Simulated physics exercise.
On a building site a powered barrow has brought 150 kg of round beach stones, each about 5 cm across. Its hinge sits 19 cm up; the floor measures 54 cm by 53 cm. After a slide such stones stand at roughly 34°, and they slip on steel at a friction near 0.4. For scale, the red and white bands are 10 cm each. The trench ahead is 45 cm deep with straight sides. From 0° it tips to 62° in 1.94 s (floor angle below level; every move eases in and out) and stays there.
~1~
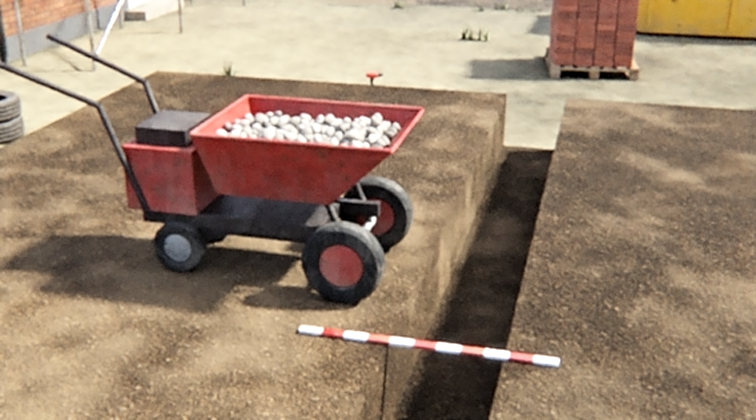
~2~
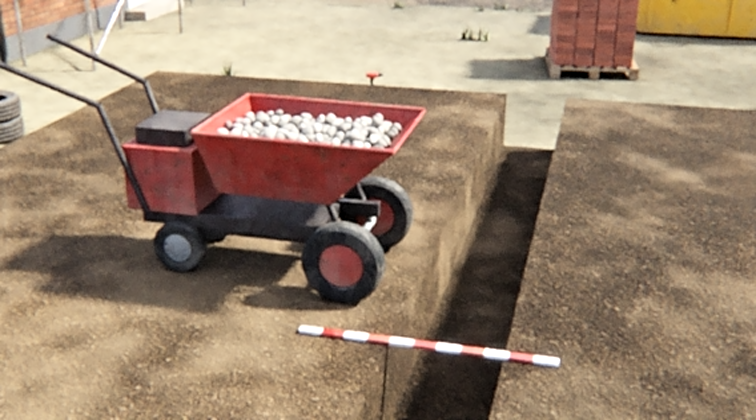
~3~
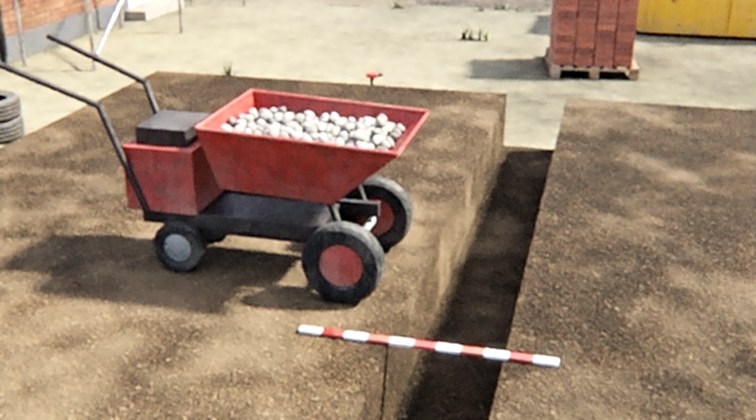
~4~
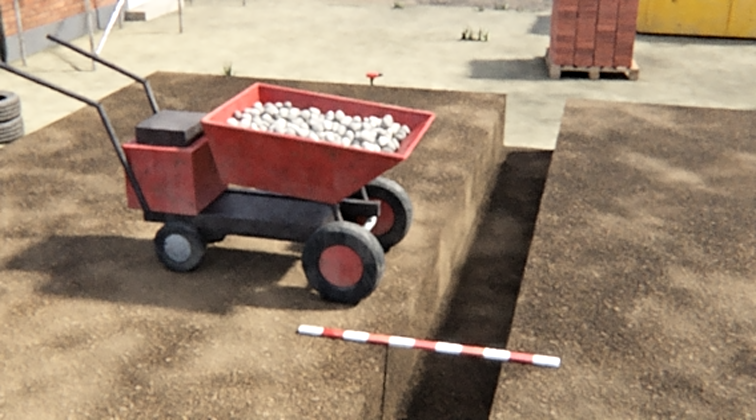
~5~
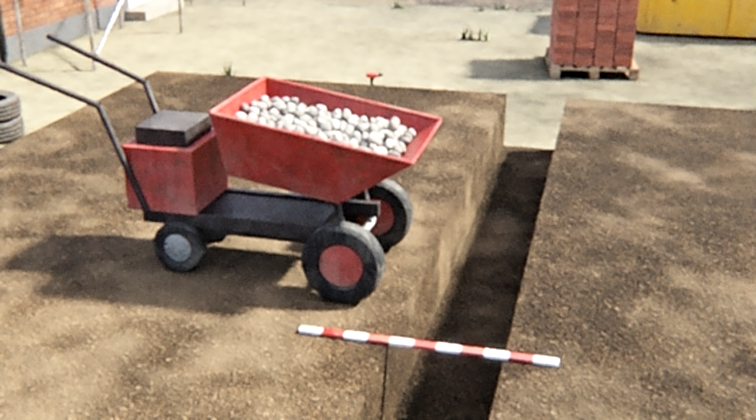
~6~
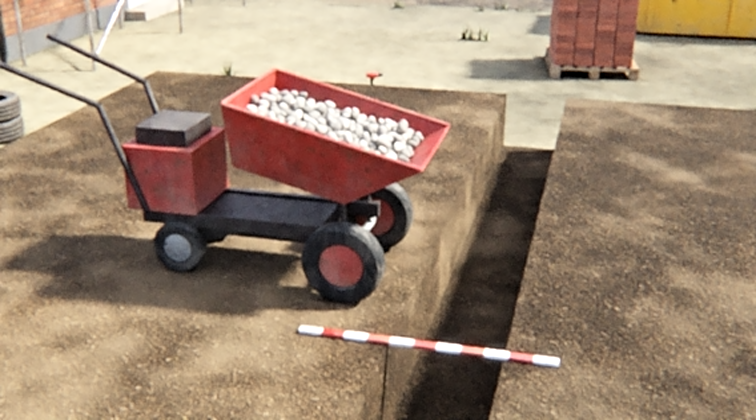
A red powered barrow's tray of pale round stones gradually tilts down toward the right.
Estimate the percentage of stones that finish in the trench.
Close to 49 in a hundred.
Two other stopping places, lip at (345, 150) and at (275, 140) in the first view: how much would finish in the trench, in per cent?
About 95 and 85 per cent.
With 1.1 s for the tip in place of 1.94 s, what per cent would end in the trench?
Then about 40 per cent.
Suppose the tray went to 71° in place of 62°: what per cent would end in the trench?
Then about 45 per cent.
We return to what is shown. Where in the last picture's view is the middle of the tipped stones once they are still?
Around (528, 288).
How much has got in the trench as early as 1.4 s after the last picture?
Some 20 per cent.
Then, 0.9 s after the last picture the floor is at 52°, 99 % in the tray, 1 % in the trench; the foremost stones are at (496, 221).
Then, 1.4 s after the last picture the floor is at 62°, 41 % in the tray, 21 % in the trench, 38 % past the trench; the foremost stones are at (641, 311).
Then, 1.8 s after the last picture the floor is at 62°, 17 % in the tray, 29 % in the trench, 53 % past the trench; the foremost stones are at (719, 329).
Then, 3.7 s after the last picture the floor is at 62°, 0 % in the tray, 49 % in the trench, 51 % past the trench; the foremost stones are at (749, 325).
